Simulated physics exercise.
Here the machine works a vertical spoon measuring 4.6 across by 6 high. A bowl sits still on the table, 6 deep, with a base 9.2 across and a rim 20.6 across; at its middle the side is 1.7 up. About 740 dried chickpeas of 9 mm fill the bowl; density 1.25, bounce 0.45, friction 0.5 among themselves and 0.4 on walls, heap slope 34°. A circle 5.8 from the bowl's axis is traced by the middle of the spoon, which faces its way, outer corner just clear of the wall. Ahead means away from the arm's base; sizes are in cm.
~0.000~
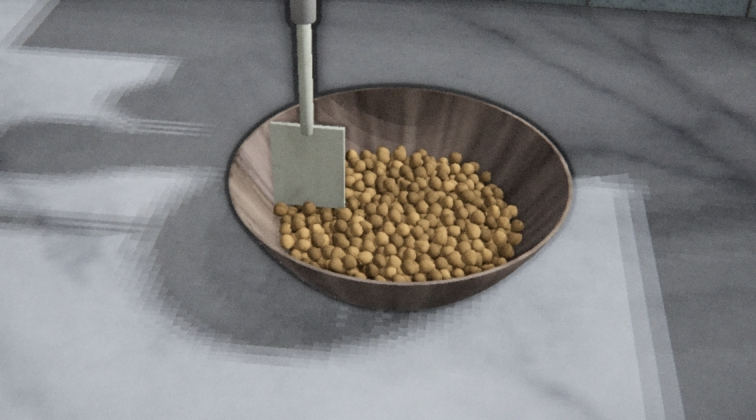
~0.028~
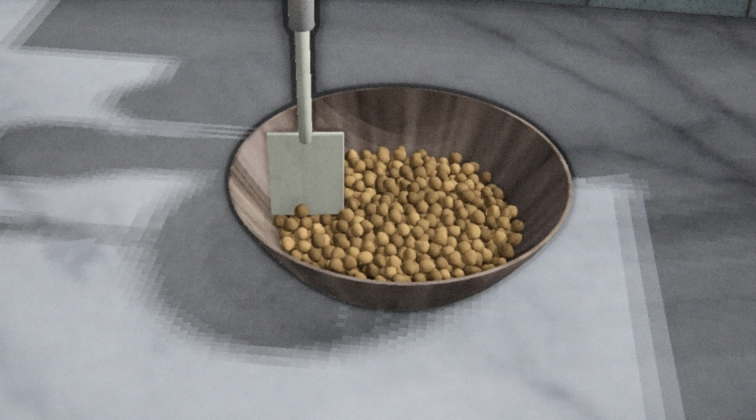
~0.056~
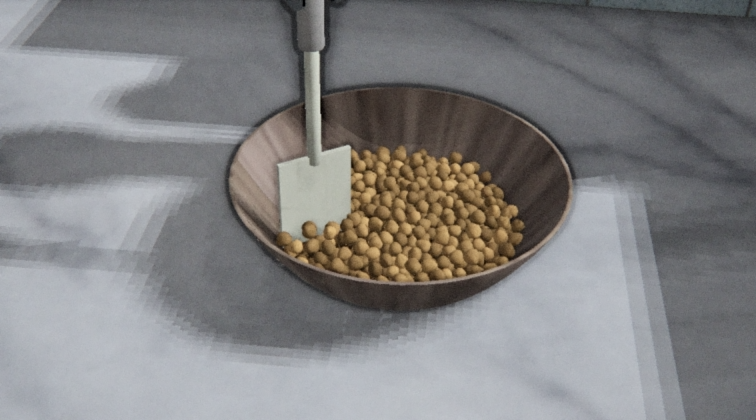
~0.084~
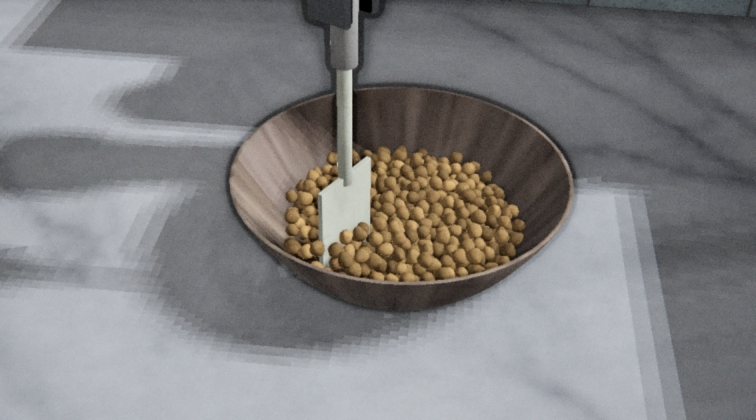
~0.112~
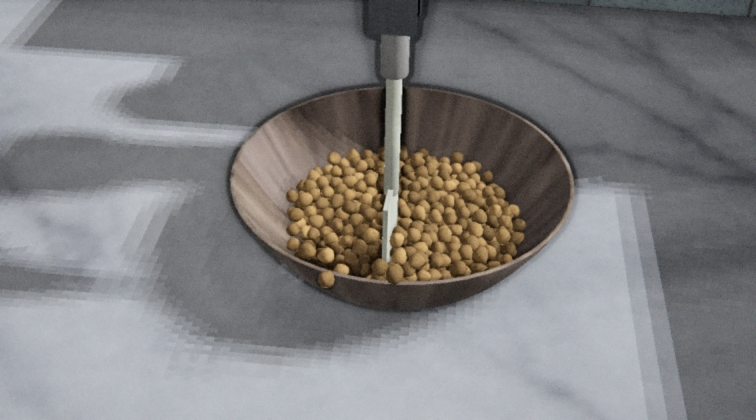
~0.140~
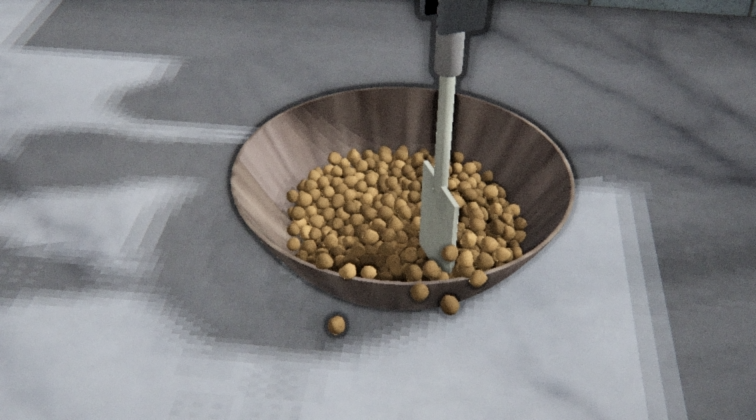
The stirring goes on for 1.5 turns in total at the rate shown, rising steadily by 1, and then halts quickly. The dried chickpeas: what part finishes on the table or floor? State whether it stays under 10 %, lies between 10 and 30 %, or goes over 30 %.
It lies between 10 and 30 %.
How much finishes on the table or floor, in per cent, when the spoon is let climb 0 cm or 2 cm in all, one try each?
Try one: Around 25 %; try two: Around 5 %.
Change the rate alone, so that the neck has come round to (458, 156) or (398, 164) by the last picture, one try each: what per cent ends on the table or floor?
Around 15 and 10 percent, in that order.
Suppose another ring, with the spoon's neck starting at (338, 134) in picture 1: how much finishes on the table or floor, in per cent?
Close to 25 in a hundred.
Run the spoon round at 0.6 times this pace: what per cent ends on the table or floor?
Estimated share: Near 5 per cent.
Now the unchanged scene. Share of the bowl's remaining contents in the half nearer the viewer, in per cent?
I'd say around 45 per cent.
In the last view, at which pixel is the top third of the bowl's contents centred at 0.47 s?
(391, 210).
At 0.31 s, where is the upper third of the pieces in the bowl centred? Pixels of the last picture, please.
About (393, 182).
By 0.31 s, 278° round, highest piece 11 above the table; 672 in the bowl, 25 on the table or floor, 48 in flight or on the tool.
By 0.47 s, 80° round, highest piece 9 above the table; 633 in the bowl, 92 on the table or floor, 20 in flight or on the tool.
By 0.76 s, 180° round, highest piece 4 above the table; 629 in the bowl, 116 on the table or floor.
By 1.46 s, 180° round, highest piece 4 above the table; 629 in the bowl, 116 on the table or floor.
Final count, 629 in the bowl, 116 on the table or floor. That is 16 % on the table or floor.
